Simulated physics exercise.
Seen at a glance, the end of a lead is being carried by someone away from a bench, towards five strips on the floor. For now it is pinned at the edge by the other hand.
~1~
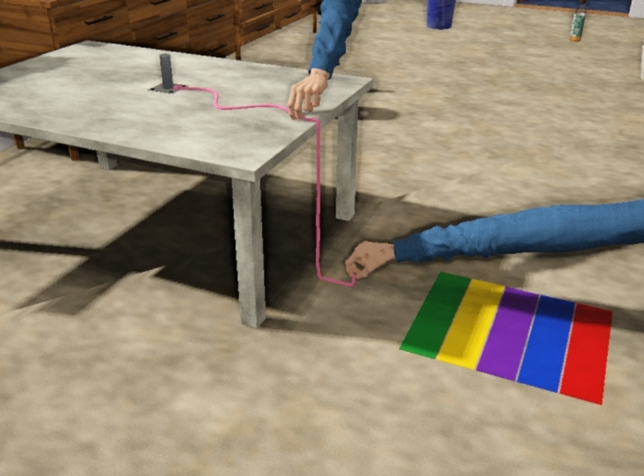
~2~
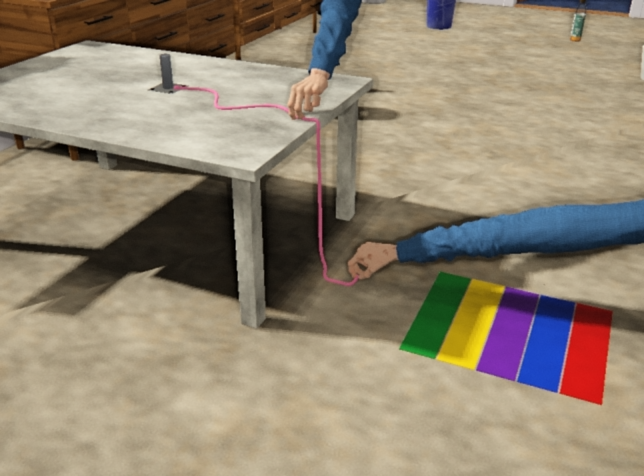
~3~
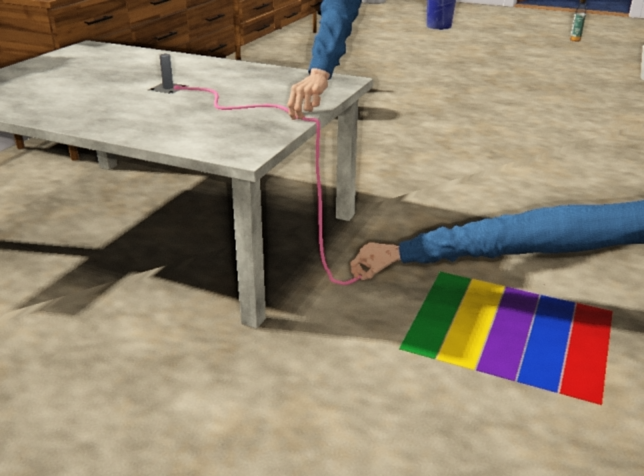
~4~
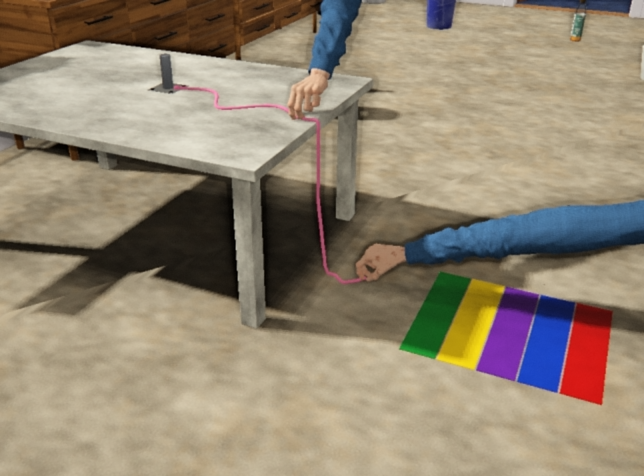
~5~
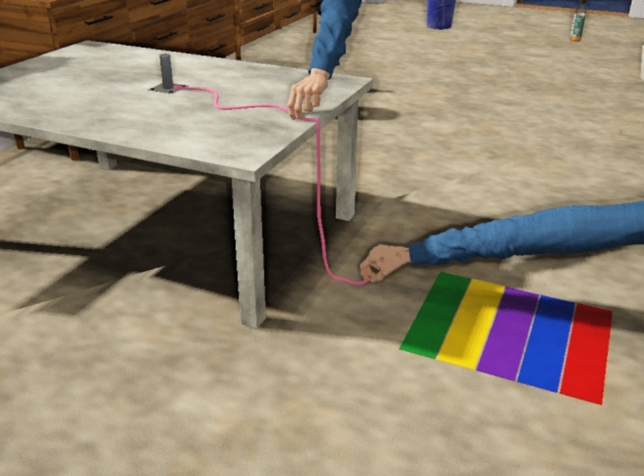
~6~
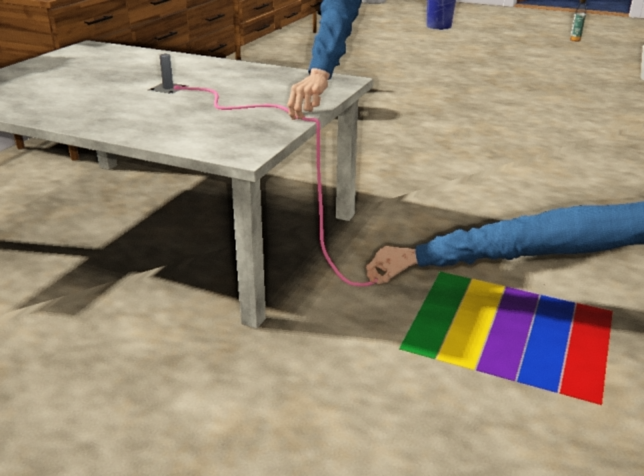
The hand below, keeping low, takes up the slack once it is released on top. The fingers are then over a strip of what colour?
A purple strip.
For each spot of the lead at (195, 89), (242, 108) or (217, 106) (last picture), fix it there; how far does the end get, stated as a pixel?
Near (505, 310), then (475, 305), then (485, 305).
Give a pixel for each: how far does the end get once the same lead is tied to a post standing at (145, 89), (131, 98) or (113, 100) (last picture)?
Try by try, around (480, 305), (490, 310) and (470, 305).
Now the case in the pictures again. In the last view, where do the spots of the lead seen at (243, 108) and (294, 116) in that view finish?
(269, 109) and (326, 129), approximately.
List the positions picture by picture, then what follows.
The first frame shows end (355, 275); green (424, 338); yellow (462, 348); purple (501, 358); blue (542, 369); red (583, 380).
The second frame shows end (358, 276); lead through (206, 90) (221, 108) (284, 109) (318, 144) (320, 206) (324, 263).
The third frame shows end (360, 277).
The fourth frame shows end (365, 278); lead through (206, 90) (221, 108) (284, 109) (318, 144) (319, 205) (325, 266).
The fifth frame shows end (370, 279).
The sixth frame shows end (376, 280); lead through (206, 90) (221, 108) (284, 109) (318, 144) (321, 206) (333, 266).
Soon after, end near (444, 297); over green.
Then, end near (486, 307); over yellow.
At full stretch, end near (511, 313); over purple. Over purple.
